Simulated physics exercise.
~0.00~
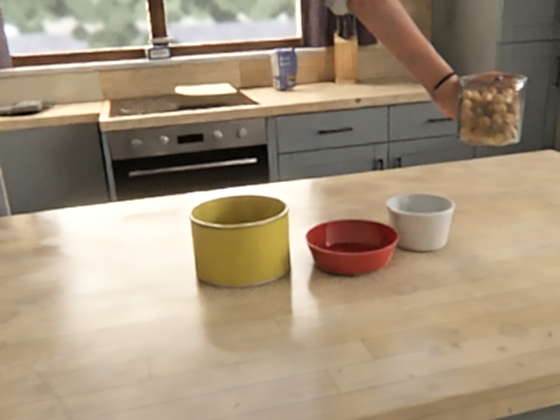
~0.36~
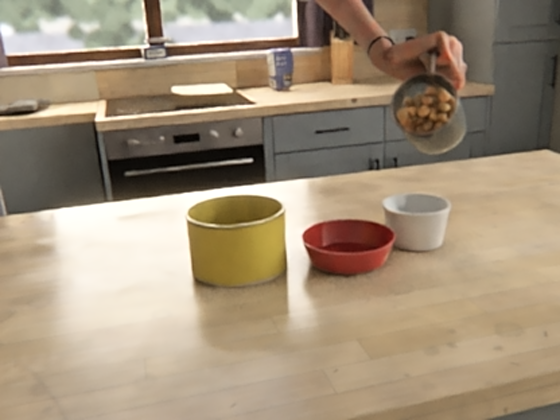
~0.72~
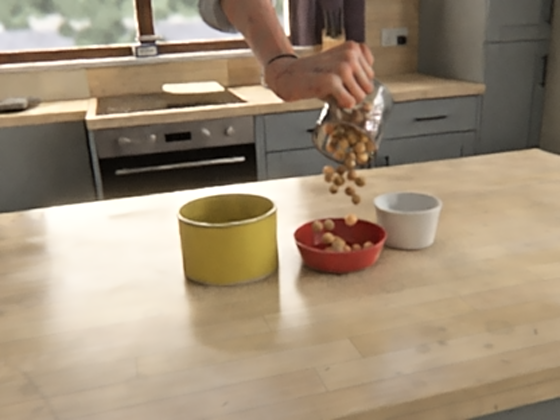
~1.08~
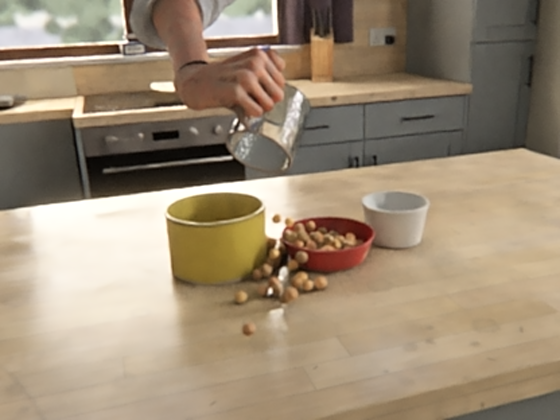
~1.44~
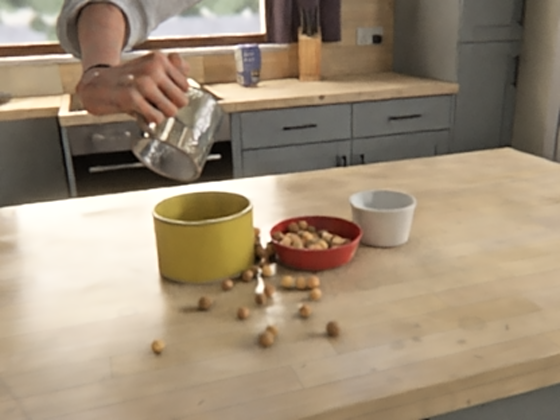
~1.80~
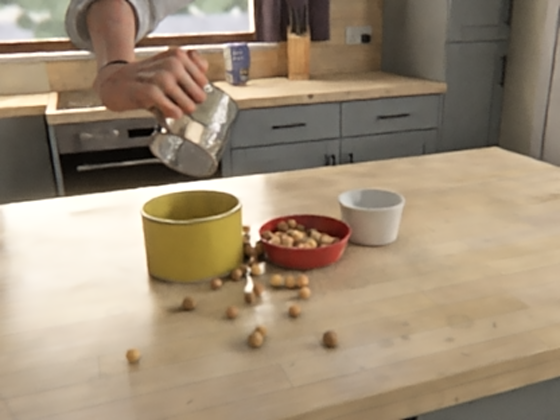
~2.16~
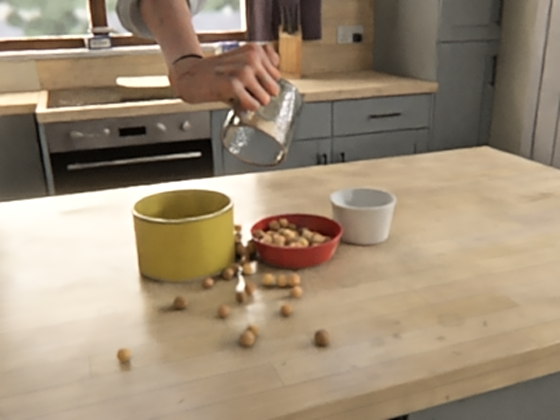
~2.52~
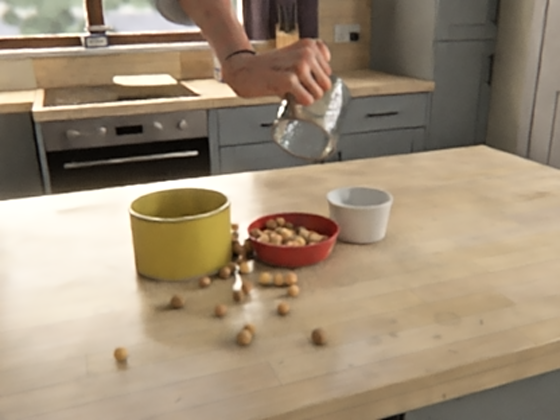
Wooden beads pouring from a clear cup tipped by a hand, filling a red dish and scattering across the wooden counter.
